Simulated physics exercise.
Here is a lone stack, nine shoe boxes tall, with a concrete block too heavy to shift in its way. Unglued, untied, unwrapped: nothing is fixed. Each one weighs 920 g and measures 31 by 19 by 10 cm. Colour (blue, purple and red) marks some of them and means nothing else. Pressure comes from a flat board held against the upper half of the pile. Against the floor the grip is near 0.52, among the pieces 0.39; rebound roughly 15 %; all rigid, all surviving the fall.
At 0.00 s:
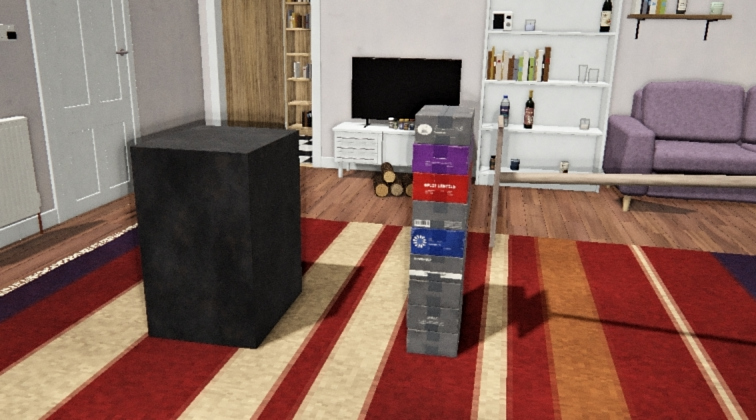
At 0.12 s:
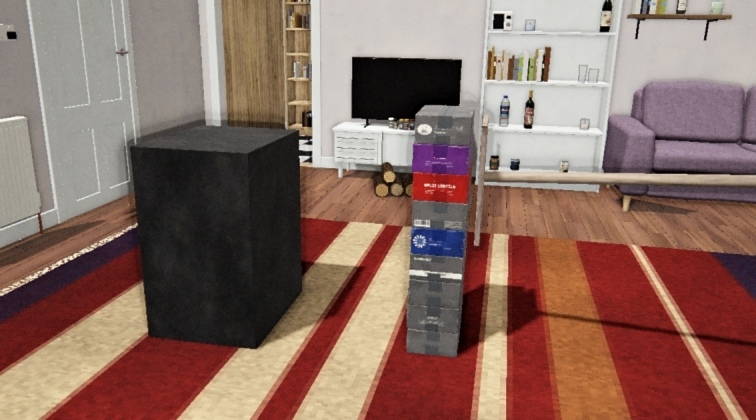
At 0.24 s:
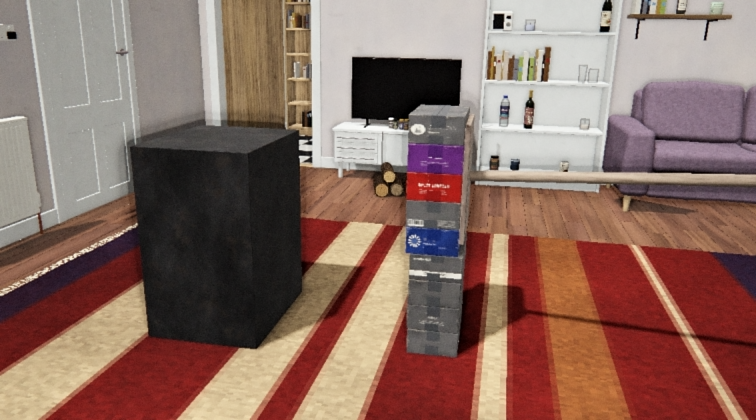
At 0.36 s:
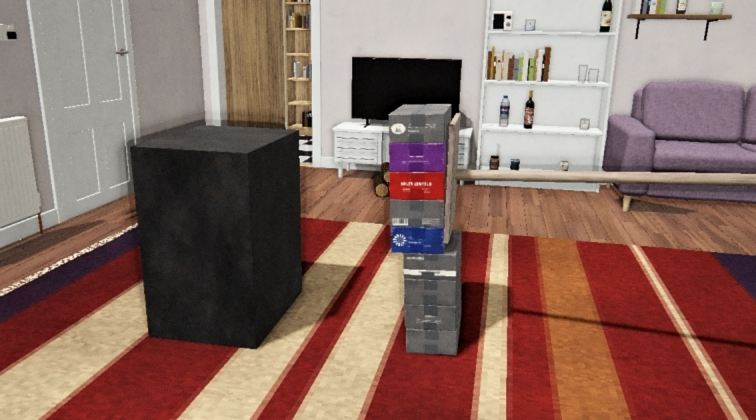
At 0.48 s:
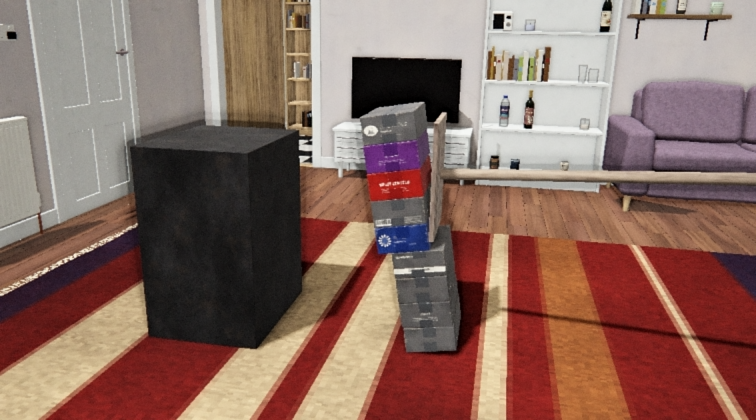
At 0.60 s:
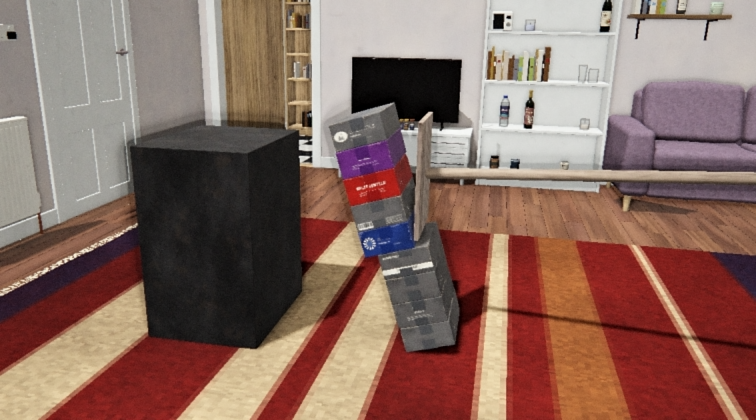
A large dark block stands on a red, cream and orange striped rug in a living room, seen from a fixed, slightly raised view. To its right rises a narrow stack of mostly grey boxes with purple, red and blue ones among them, before a television, shelves and a purple sofa. A flat board on a long pole moves in from the right, meets the upper boxes and pushes them left, the upper section shifting over the lower and both leaning left.
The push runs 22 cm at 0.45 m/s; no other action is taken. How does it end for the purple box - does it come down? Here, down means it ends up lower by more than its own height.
The purple box ends up down.
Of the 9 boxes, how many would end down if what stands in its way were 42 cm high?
Count at the end: 7.
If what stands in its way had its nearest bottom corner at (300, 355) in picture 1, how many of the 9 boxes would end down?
That would give 0.
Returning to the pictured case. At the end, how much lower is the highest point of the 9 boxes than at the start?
Lower by close to 6 cm.
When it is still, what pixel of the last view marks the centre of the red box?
Look near (309, 209) in the final frame.
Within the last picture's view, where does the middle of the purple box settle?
Roughly at (301, 181).
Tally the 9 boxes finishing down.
The total is 5.
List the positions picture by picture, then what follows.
In the first picture (pixels give the middle of a visible side), board (498, 172) 9 cm short; purple box (440, 160); red box (440, 188); blue box (437, 243); none has stirred.
The second picture shows board (482, 171) 36 mm short; purple box (440, 160).
The third picture shows board (466, 170) 18 mm in; purple box (435, 159) 19 mm from its place; red box (434, 188) 22 mm from its place; movement in 5 of them.
The fourth picture shows board (450, 169) 7 cm in; purple box (416, 158) 3° from how it stood; red box (416, 186) 3° from how it stood; steepest lean 3°, the box at (416, 128); movement in 9 of them.
The fifth picture shows board (434, 168) 13 cm in; purple box (391, 158) 9° from how it stood; red box (395, 186) 9° from how it stood; steepest lean 9°, the box at (388, 129); movement in 9 of them.
The sixth picture shows board (419, 167) 18 cm in; purple box (364, 161) 17° from how it stood; red box (372, 188) 17° from how it stood; blue box (386, 241) 17° from how it stood; steepest lean 17°, the box at (357, 133); movement in 9 of them.
After 0.66 s, none of the 9 boxes down, 9 disturbed; purple box 21° from how it stood, 33 mm lower; red box 21° from how it stood.
After 0.72 s, none of the 9 boxes down, 9 disturbed; purple box 26° from how it stood, 55 mm lower; red box 26° from how it stood, 46 mm lower.
After 0.80 s, 2 of the 9 boxes down; purple box 34° from how it stood, 10 cm lower; blue box 34° from how it stood, 54 mm lower.
After 0.88 s, 4 of the 9 boxes down; purple box 42° from how it stood, 15 cm lower; blue box 42° from how it stood, 9 cm lower.
In the end (1.8 s), 5 of the 9 boxes down; purple box 43° from how it stood, 15 cm lower; blue box 44° from how it stood, 11 cm lower; red box 43° from how it stood, 16 cm lower. From the last view, middles, purple box near (301, 181), blue box near (342, 248).
